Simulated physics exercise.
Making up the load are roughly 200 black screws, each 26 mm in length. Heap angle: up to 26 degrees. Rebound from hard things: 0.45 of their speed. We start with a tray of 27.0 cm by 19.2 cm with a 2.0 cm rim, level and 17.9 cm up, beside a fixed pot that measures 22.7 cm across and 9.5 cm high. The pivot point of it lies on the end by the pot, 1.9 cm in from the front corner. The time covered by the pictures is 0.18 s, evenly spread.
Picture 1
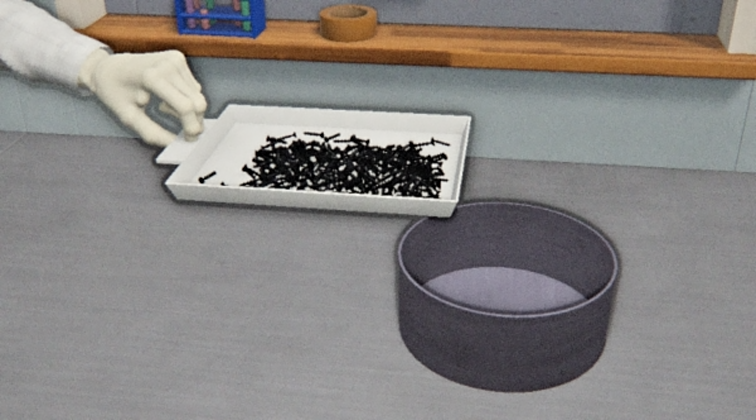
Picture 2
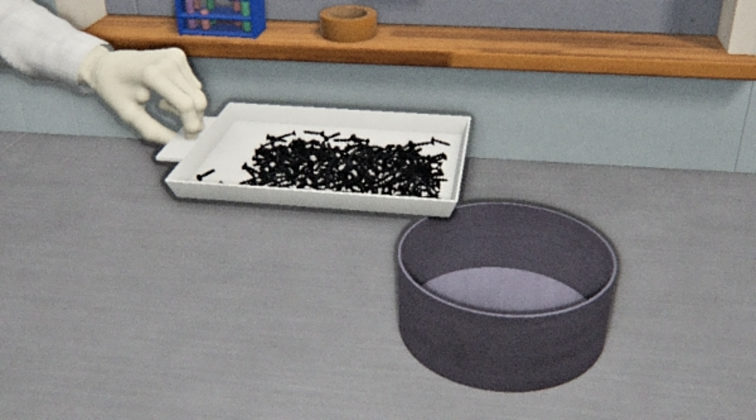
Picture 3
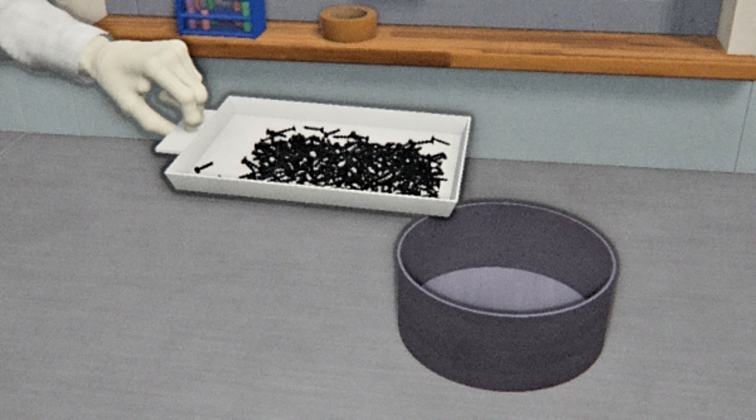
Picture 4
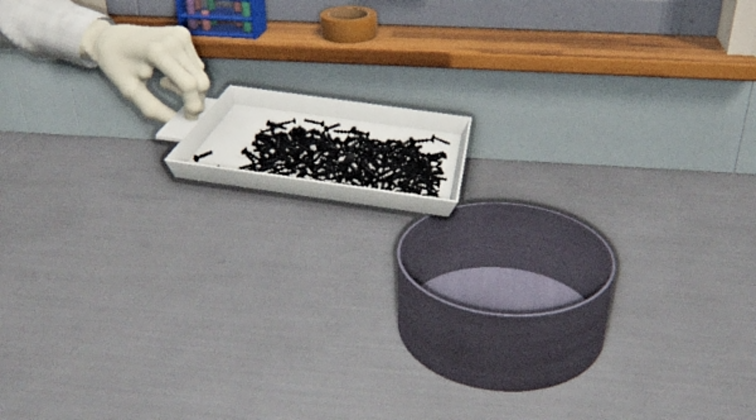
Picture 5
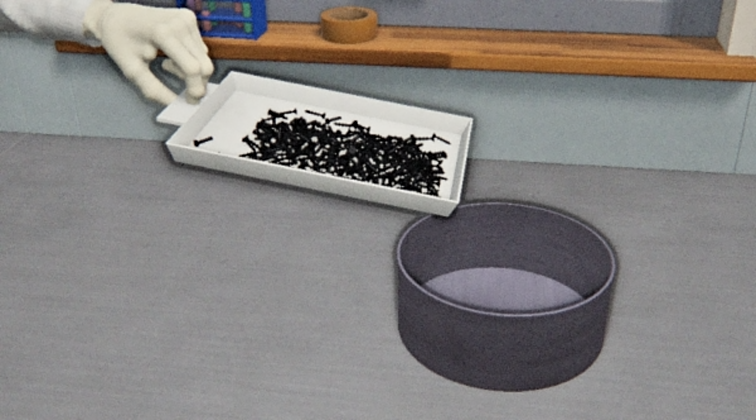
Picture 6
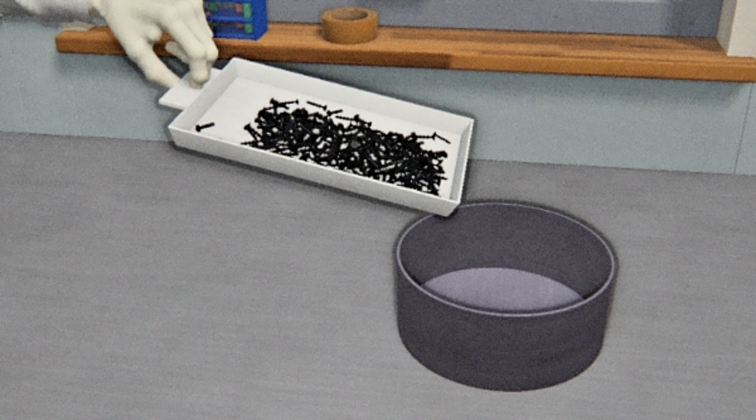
A white tray piled with small black screws sat level at first, then its left end was slowly raised by a gloved hand, tilting it down toward a dark round pot on the right.
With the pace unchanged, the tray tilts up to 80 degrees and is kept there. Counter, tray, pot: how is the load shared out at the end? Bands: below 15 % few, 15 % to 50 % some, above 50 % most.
Result: Counter: Few, tray: Few, pot: Most.
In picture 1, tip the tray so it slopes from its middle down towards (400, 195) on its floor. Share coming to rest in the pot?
I'd say close to 65 %.
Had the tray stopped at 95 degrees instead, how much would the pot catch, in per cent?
I'd say close to 95 percent.
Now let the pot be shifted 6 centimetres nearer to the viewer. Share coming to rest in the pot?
In that case about 70 percent would end up there.
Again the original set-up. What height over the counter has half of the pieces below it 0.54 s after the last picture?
The halfway mark is near 20 cm.
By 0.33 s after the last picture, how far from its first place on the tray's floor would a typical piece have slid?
About 4 cm.
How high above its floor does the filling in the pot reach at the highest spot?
It stands at some 2.0 cm.
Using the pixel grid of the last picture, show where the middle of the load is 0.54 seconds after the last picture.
The load's centre is near (472, 163) at that time.
Then, 0.33 s after the last picture, tilt 46 degrees; the tray holds 100 %, the pot 0 %.
Then, 0.54 s after the last picture, tilt 67 degrees; the tray holds 85 %, the pot 0 %.
Then, 0.87 s after the last picture, tilt 80 degrees; the tray holds 15 %, the pot 80 %.
In the end, counter 5 %, tray 0 %, pot 95 %.
